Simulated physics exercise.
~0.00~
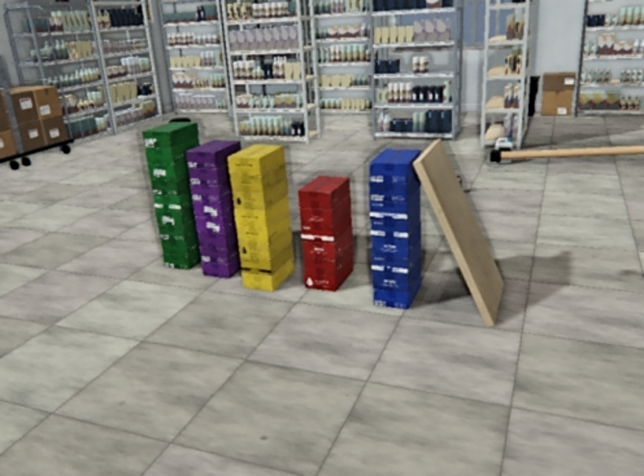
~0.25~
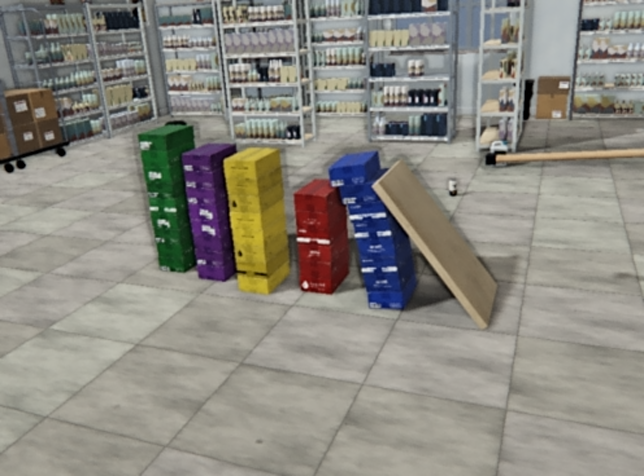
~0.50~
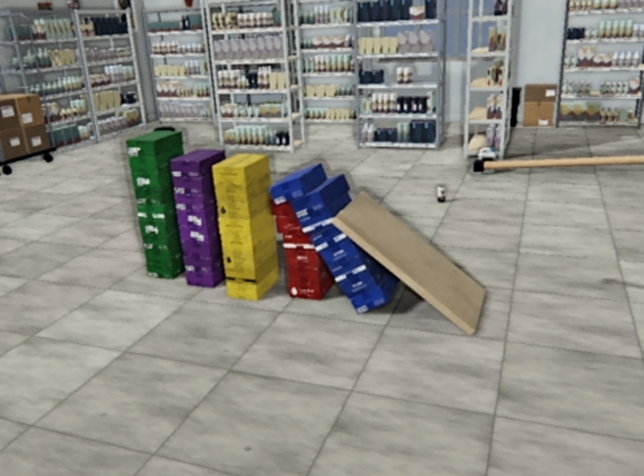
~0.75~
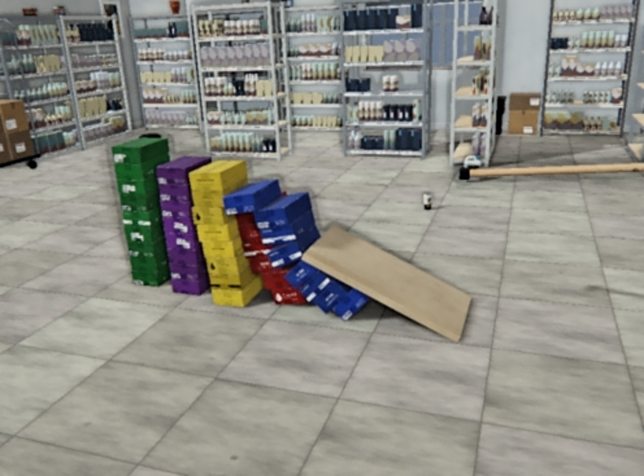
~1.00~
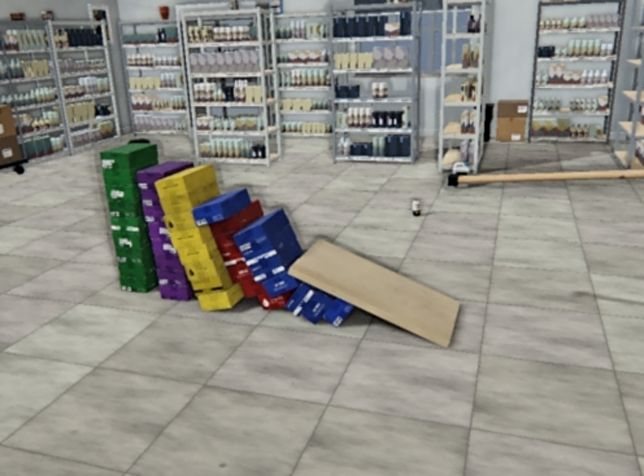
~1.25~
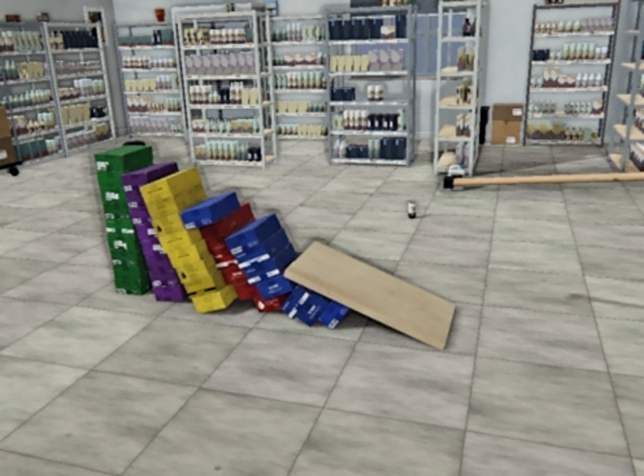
Five columns of shoe boxes, green, purple, yellow, red and blue from left to right, stand in a file on the grey tiled floor of a storeroom, seen from slightly above with stocked shelves behind. A tan board leans at the right end against the blue column, and a pole lies farther back at right. The board tips left and pushes the blue boxes over into the shorter red column. As the board sinks low, the blue column collapses and the red one leans into the yellow. Finally yellow and purple lean left toward the still-standing green, with only the blue pile wrecked.
